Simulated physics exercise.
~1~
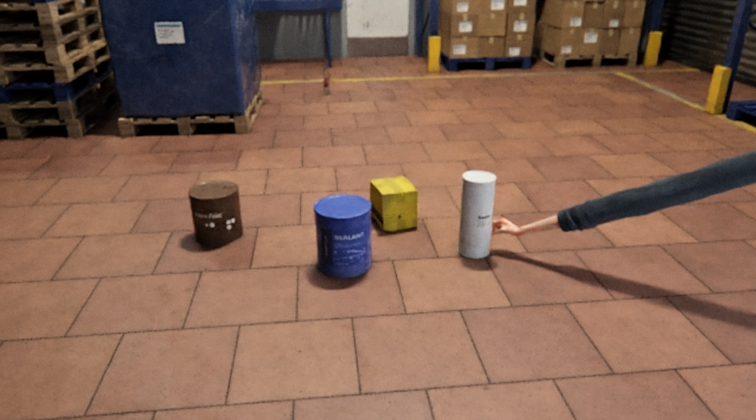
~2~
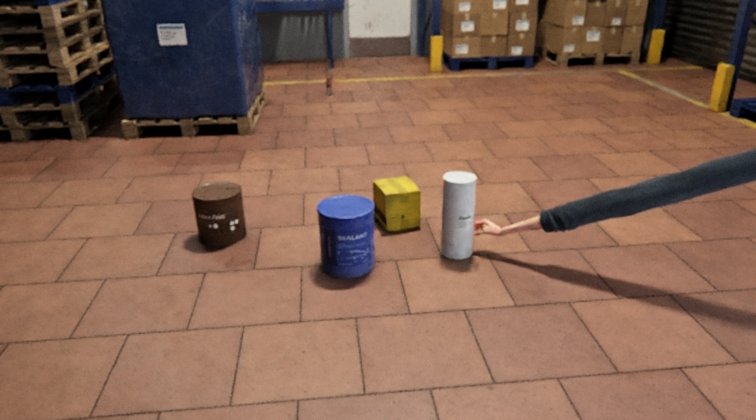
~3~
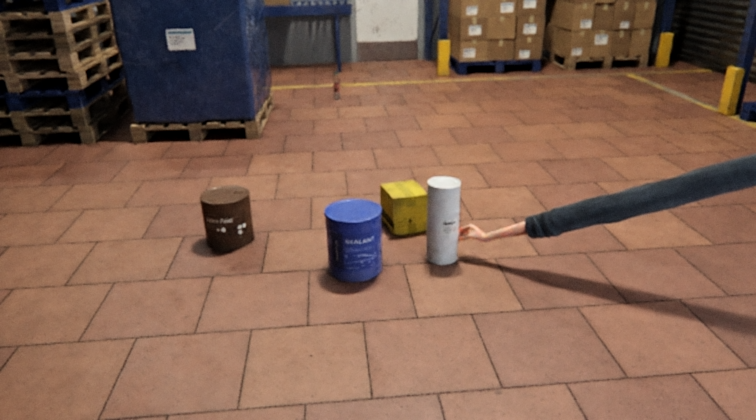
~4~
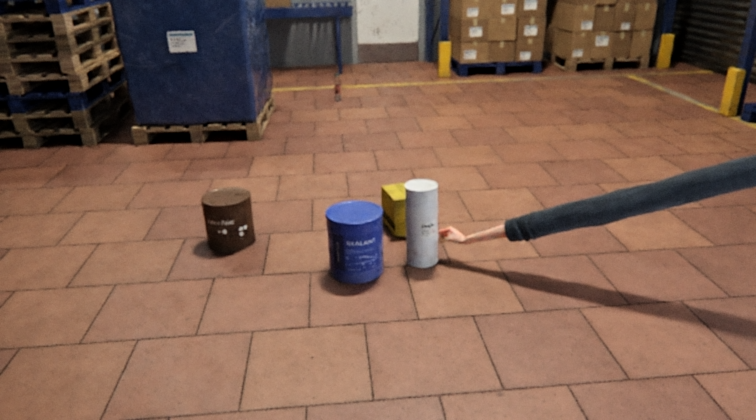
A hand on a long, dark-sleeved arm reaches in from the right toward a tall white canister on a reddish-brown tiled warehouse floor, seen from slightly above by a gently swaying camera. A blue pail stands left of the canister, a brown pail farther left, and a yellow parcel between and behind, with pallets and stacked boxes beyond. The fingers push the canister steadily left, and it slides upright. It passes in front of the parcel, partly hiding it, and ends still standing near the blue pail, while the other objects stay put.
